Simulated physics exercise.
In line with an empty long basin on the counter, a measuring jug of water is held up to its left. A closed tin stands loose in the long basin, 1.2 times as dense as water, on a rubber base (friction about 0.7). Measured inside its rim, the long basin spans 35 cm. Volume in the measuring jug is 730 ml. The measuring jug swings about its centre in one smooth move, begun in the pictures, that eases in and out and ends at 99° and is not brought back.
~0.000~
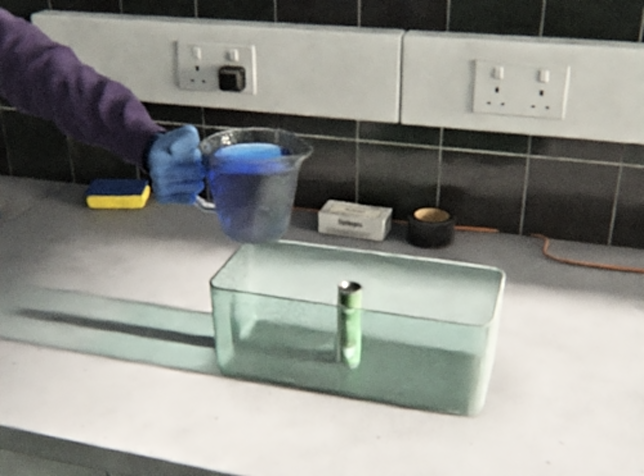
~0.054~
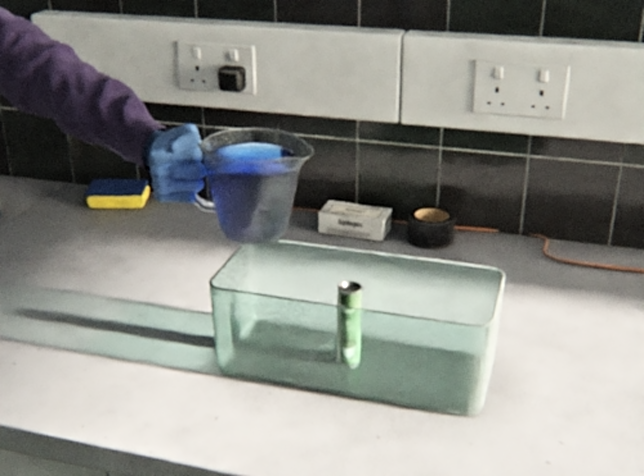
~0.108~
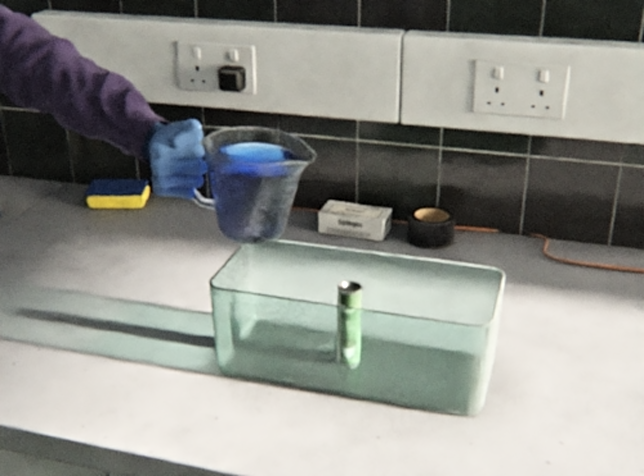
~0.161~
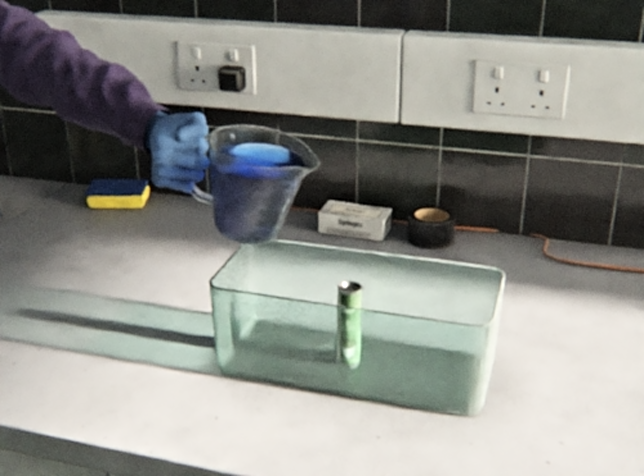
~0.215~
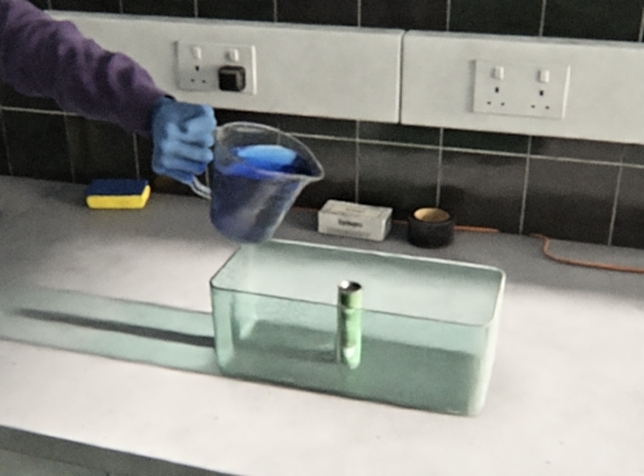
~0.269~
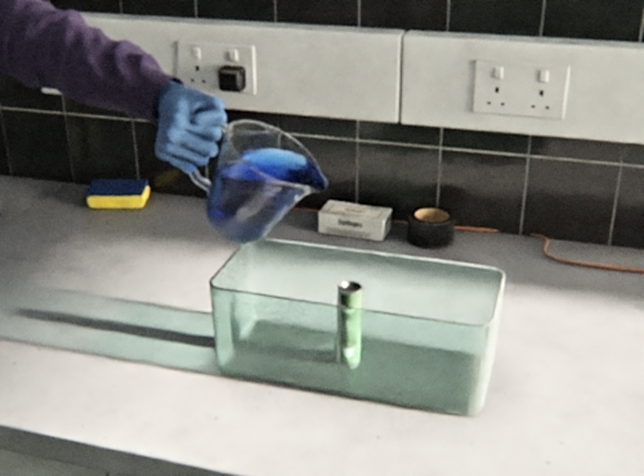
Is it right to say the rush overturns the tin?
Right.
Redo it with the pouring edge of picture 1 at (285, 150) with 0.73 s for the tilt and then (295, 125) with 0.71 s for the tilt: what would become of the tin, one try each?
The tin overturns the first time and overturns the second time.
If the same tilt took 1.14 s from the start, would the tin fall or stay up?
In that case the tin overturns.
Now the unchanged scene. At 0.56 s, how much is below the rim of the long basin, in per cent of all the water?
30 %, roughly.
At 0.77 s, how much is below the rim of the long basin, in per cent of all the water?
Near 84 in a hundred.
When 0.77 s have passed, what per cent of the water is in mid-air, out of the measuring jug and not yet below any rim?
In-air share: About 6 %.
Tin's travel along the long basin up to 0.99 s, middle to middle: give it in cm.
The tin has gone some 8 cm.
By 0.56 s the tilt is 86° and 50 per cent is still to pour; the tin stands where it began.
By 0.77 s the tilt is 99° and 10 per cent is still to pour; the tin leans 7°.
By 0.99 s the tilt is 99° and 1 per cent is still to pour; the tin lies on its side.
By 1.23 s the tilt is 99° and 0 per cent is still to pour; the tin lies on its side.
At rest the tin lies on its side.
